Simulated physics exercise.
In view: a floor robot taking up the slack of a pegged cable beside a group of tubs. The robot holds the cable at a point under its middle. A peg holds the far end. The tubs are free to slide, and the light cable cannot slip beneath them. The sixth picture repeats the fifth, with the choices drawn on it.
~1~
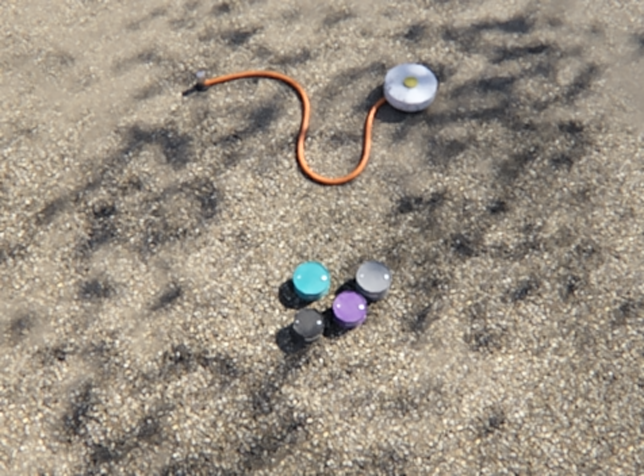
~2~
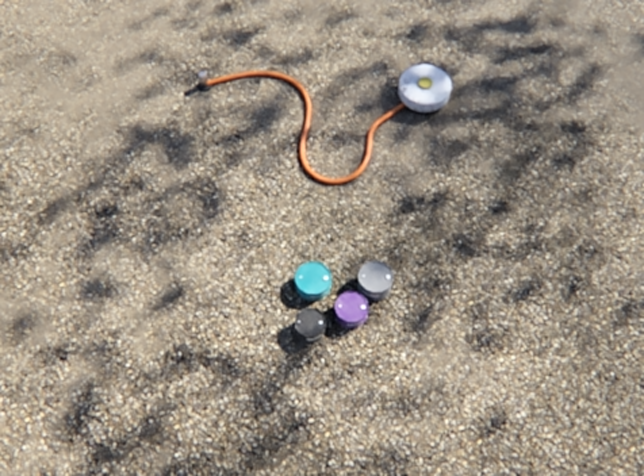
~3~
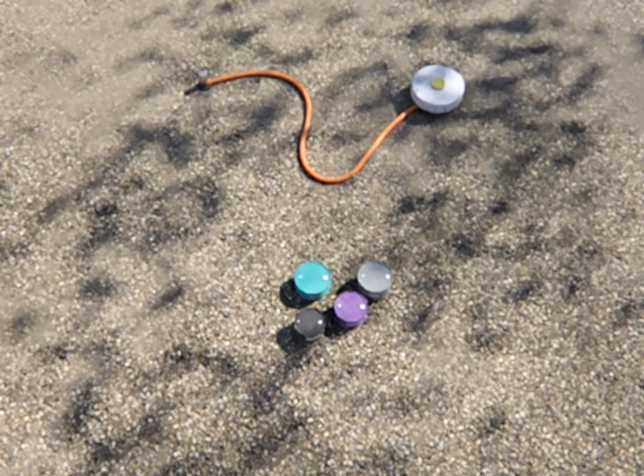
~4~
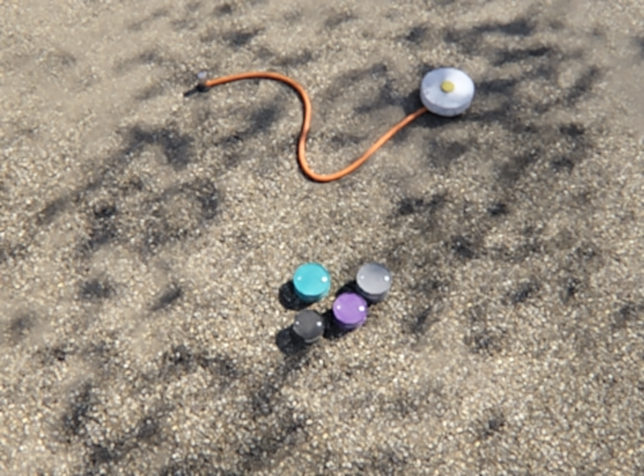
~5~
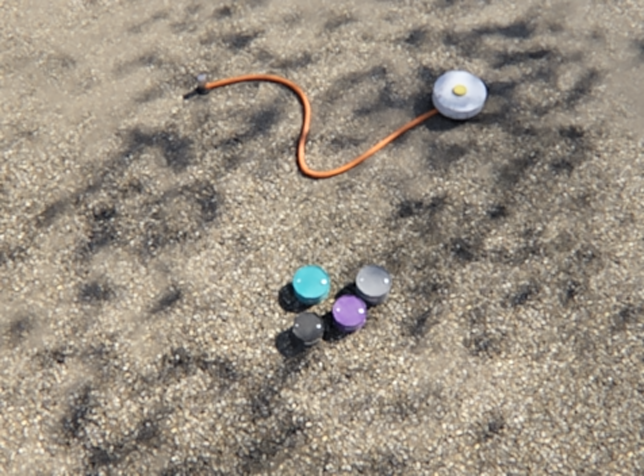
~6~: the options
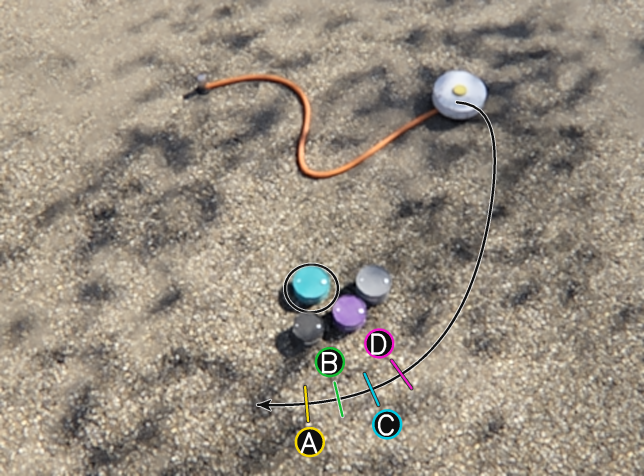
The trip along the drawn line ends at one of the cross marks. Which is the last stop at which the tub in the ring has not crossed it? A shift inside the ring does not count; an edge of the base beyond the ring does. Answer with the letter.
Mark A.
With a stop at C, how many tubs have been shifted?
The count is none.
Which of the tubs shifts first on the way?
The grey one.
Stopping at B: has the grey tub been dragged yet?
Yes.
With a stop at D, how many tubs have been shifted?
The count is none.
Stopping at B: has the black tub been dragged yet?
No.
On the marked copy, A at (307, 404); B at (339, 399); C at (371, 389); D at (402, 374); the ring at (311, 288); the route from (457, 102) via (470, 287) to (258, 405).
Following A. Soon after the start, robot (493, 203); turquoise tub (311, 285).
Later, robot (440, 338); turquoise tub (311, 285).
In the end, robot (306, 400); turquoise tub (309, 285); purple tub (342, 315); grey tub (344, 284); the turquoise tub is still in its ring.
As for the rest, B is safe but short; C is safe but short; D is safe but short.
